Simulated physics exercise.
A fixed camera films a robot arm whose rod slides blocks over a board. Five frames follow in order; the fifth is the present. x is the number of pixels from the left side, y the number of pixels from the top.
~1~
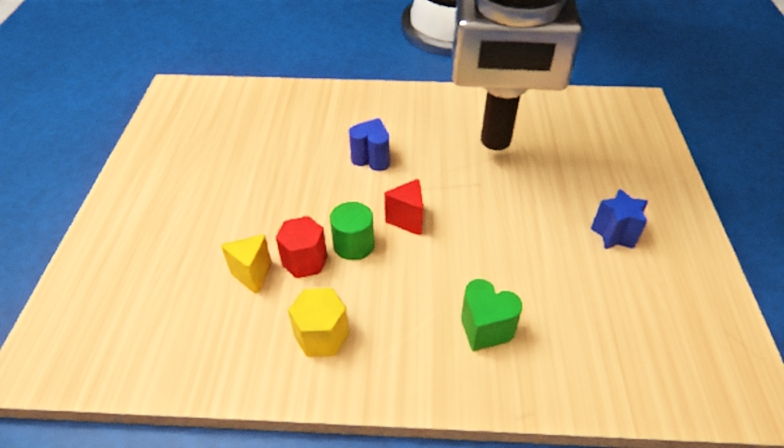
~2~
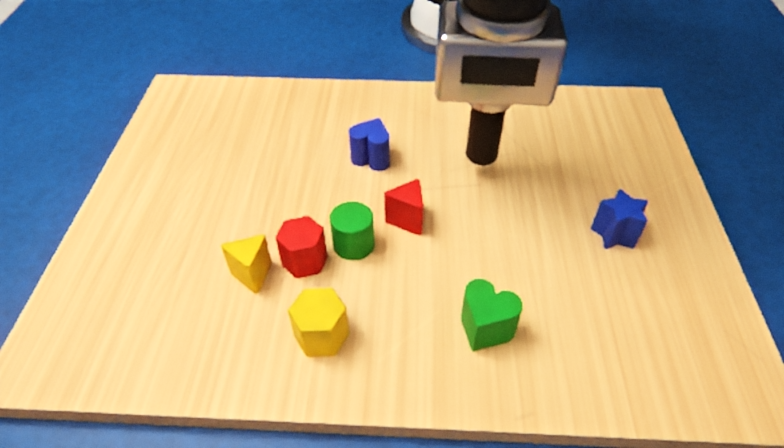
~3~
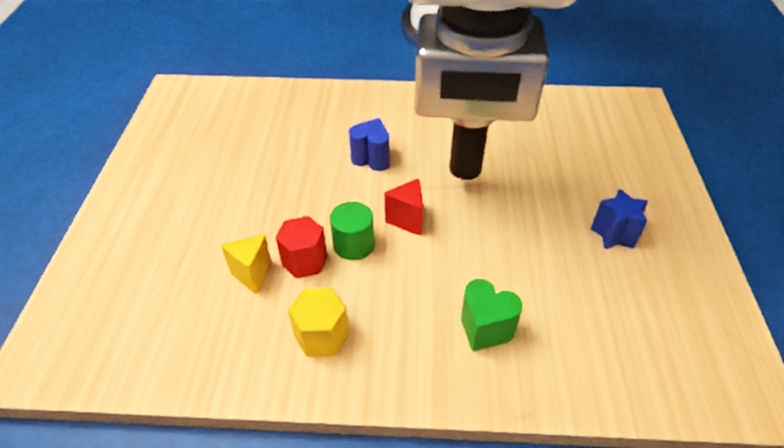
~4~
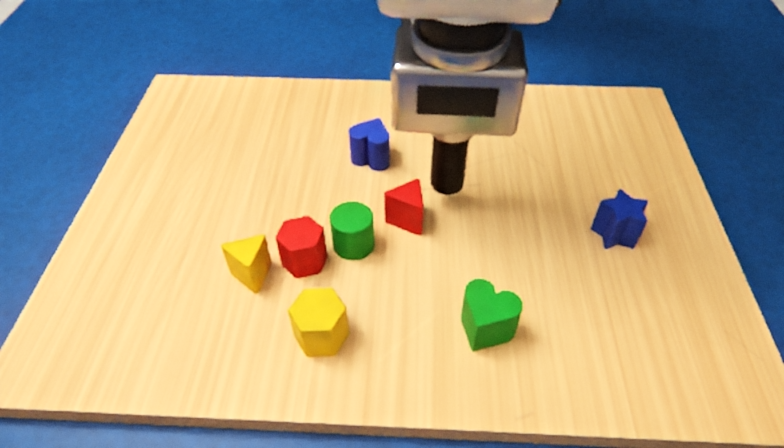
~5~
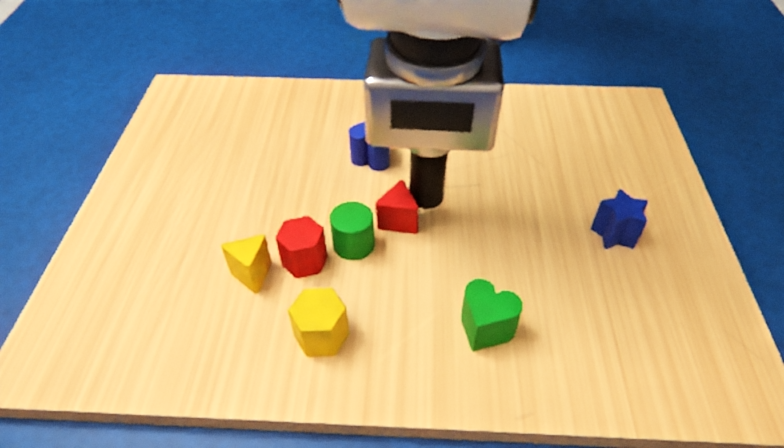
A robotic arm with a black rod reaches in from the top over a pale wooden board on a blue surface, seen from a fixed, raised viewpoint. Red, yellow, green and blue blocks sit mostly left of centre, with a green heart lower right of centre and a blue star at right. The rod glides down and left, then nudges the red triangular block slightly left, turning it.
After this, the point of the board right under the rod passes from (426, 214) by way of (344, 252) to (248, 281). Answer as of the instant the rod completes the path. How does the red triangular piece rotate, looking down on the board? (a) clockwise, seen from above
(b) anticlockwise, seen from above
My answer is option a.
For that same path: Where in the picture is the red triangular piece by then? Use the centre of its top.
The spot you're after is about (337, 193) in the image.
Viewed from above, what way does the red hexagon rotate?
Answer: Against the clock.
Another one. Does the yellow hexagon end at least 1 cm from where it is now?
Final answer: No.
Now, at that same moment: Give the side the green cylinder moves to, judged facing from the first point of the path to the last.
It's going to go right.
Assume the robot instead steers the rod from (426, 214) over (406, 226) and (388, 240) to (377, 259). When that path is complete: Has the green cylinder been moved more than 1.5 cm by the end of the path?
I expect so.
The first path, step by step. One third of the way, rod (371, 224); red hexagon (285, 243), turned 25° clockwise; green cylinder (323, 221); red triangular piece (344, 197), turned 40° clockwise.
Two thirds of the way, rod (310, 247); yellow triangular piece (226, 251), turned 20° anticlockwise; red hexagon (263, 251), turned 25° anticlockwise; green cylinder (277, 217); red triangular piece (337, 193), turned 55° clockwise.
At the end, rod (243, 265); yellow triangular piece (157, 273), turned 25° anticlockwise; red hexagon (196, 271), turned 30° anticlockwise; yellow hexagon unmoved; green cylinder (259, 217); red triangular piece (337, 193), turned 55° clockwise.
